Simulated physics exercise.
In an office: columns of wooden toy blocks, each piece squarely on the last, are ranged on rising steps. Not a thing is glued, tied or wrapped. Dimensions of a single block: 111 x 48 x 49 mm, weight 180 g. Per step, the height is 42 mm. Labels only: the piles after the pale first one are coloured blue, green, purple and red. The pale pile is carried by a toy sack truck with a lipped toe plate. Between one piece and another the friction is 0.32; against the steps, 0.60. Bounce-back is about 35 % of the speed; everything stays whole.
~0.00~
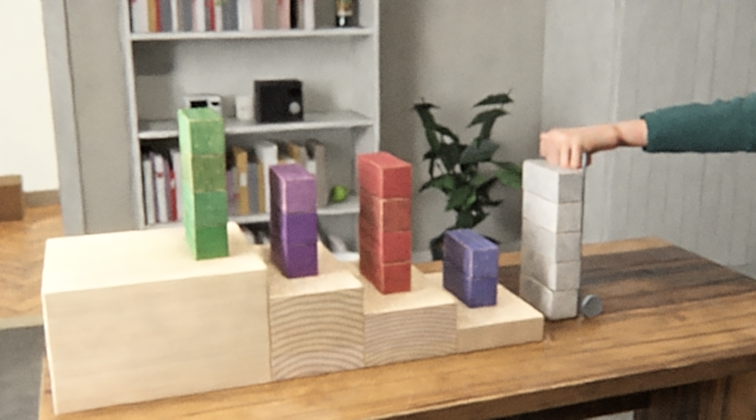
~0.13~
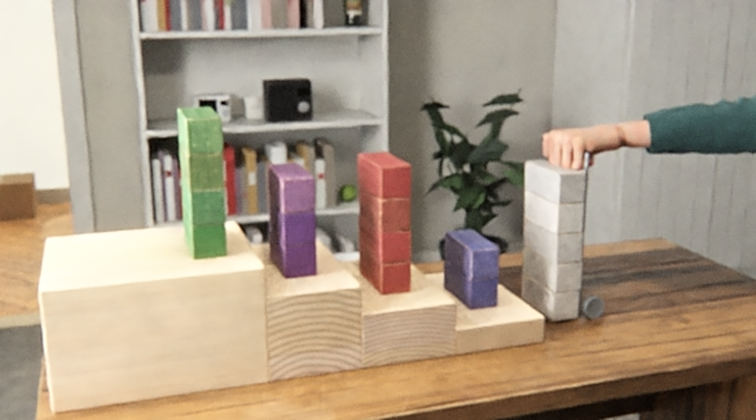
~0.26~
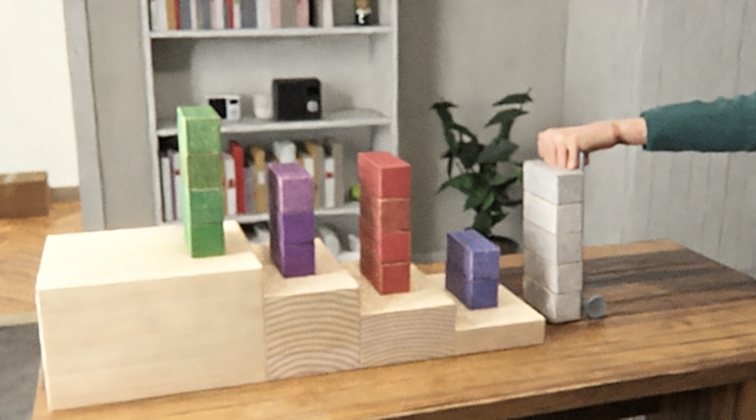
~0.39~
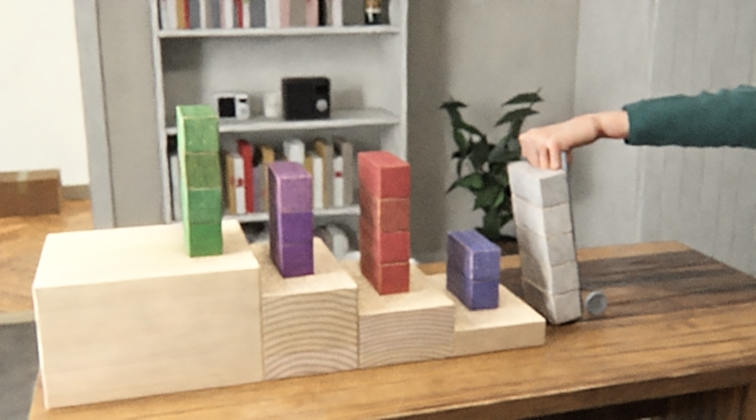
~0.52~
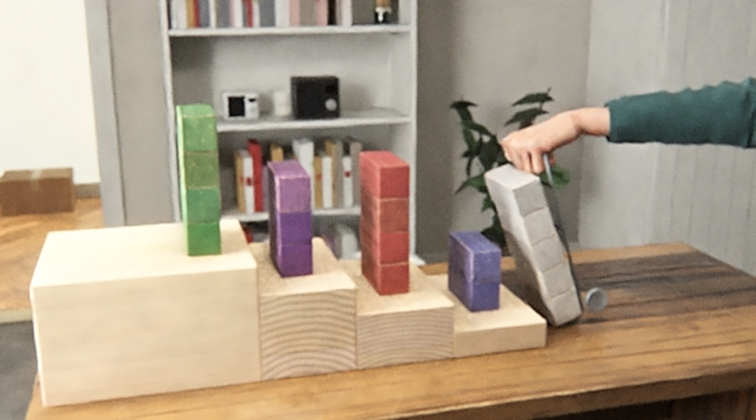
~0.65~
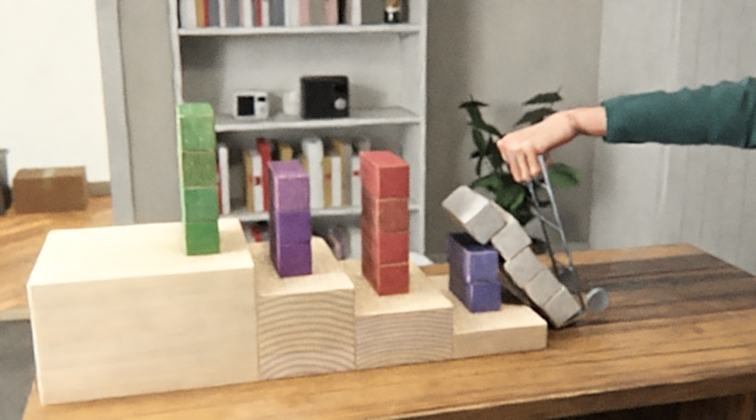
At first, a hand rests on top of an upright pale stack of blocks beside wooden steps holding blue, red, purple and green stacks. The hand then tilts the pale stack leftward on a small metal frame, until its upper blocks lean away from the frame and reach the blue stack, nudging it slightly.
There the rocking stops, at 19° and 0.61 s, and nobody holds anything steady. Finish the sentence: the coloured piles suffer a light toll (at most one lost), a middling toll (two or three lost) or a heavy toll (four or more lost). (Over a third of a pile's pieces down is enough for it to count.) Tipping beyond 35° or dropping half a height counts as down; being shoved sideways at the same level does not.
They suffer a light toll, at most one lost.
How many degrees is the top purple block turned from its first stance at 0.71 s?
Near 0 degrees from where it started.
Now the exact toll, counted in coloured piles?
That comes to 1 in all.
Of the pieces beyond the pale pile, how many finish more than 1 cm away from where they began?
I count 2 of them.
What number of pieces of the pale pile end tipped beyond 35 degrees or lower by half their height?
The answer is 4 pale pieces.
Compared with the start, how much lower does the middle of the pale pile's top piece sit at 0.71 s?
4 cm lower.
By 0.71 s, 5 of the pale pile down; none of the 13 other blocks down, 1 disturbed; top blue block moved 21 mm.
By 0.80 s, 5 of the pale pile down; 1 of the 13 other blocks down; top blue block tilted 35°.
By 1.74 s, 4 of the pale pile down; 1 of the 13 other blocks down; top blue block tilted 59°, 18 mm lower; top red block moved 6 mm.
When it is over (2.4 s), 4 of the pale pile down; 1 of the 13 other blocks down; top blue block tilted 56°, 19 mm lower; top red block moved 5 mm. Wrecked, blue. In pixels of the last frame, middles, top blue block near (445, 271), top red block near (381, 174).
